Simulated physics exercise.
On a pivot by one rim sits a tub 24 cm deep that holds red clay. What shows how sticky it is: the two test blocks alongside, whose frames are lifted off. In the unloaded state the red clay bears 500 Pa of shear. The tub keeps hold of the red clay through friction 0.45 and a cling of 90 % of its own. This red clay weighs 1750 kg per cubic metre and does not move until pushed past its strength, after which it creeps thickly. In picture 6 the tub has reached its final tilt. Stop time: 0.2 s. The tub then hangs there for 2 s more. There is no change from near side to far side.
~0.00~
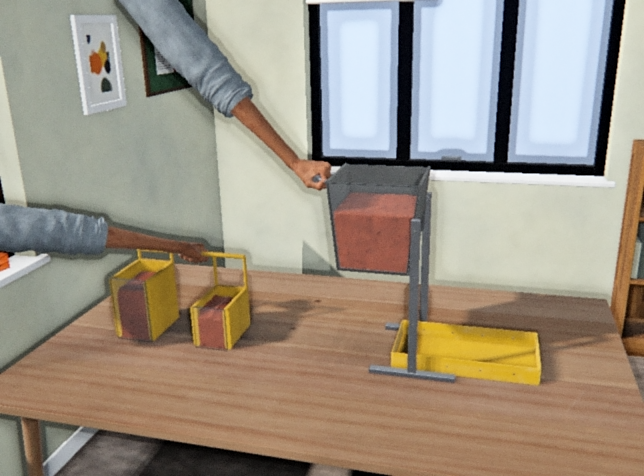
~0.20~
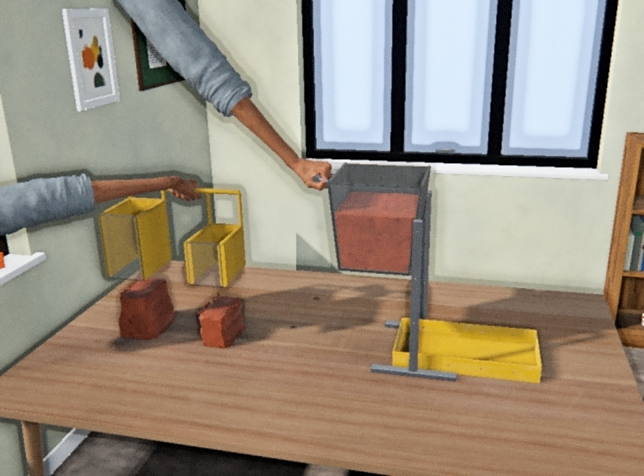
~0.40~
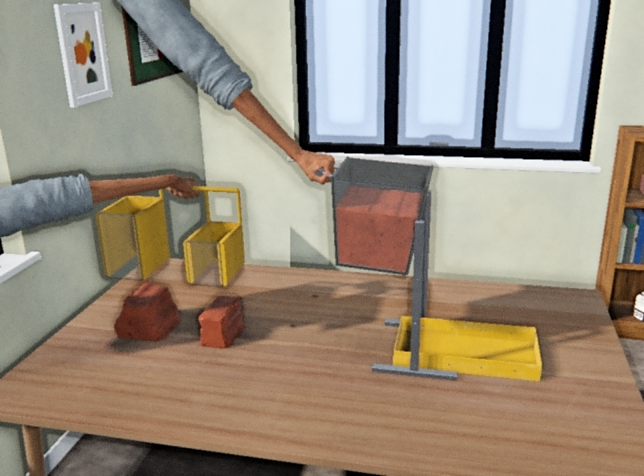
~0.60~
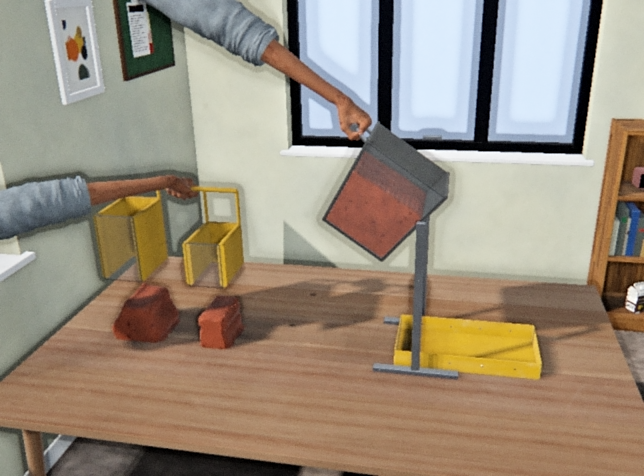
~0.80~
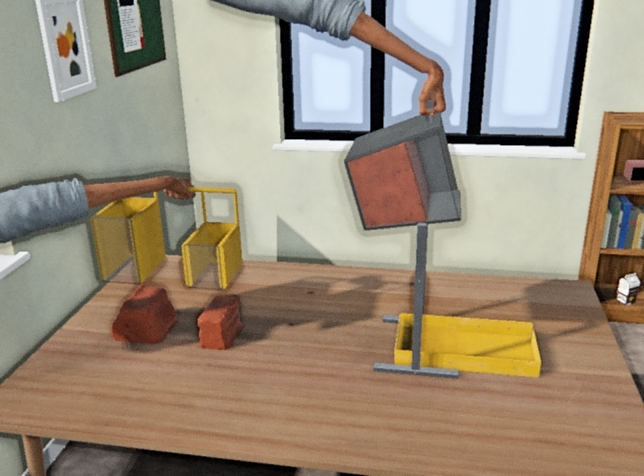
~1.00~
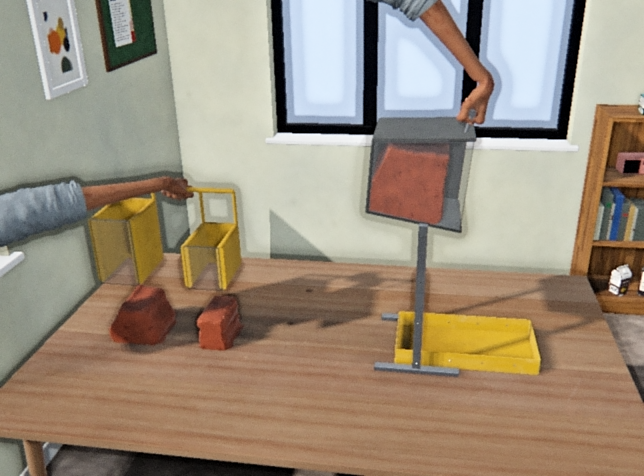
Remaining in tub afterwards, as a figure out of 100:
Near 61 %.
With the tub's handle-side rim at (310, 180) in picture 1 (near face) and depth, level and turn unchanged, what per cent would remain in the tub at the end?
About 45 per cent.
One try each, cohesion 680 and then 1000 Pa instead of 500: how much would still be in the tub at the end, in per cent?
You'd see 70 percent the first time and 100 percent the second.
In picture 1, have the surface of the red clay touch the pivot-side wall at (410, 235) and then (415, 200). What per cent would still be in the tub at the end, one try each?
Respectively 80 percent and 45 percent.
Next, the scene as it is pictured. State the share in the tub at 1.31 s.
Roughly 70 per cent.
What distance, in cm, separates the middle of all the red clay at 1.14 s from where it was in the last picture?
Shift: Roughly 5 cm.
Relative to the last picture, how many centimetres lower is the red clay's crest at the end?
Roughly 9 cm.
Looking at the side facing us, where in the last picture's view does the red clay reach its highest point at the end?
I'd say it peaks at roughly (401, 183) in the last picture.
After 1.14 s, the tub is at 94 degrees and holds 98 %.
After 1.31 s, the tub is at 94 degrees and holds 69 %.
After 1.48 s, the tub is at 94 degrees and holds 65 %.
After 1.65 s, the tub is at 94 degrees and holds 63 %.
After 3.00 s, at the end, the tub is at 94 degrees and holds 61 %.
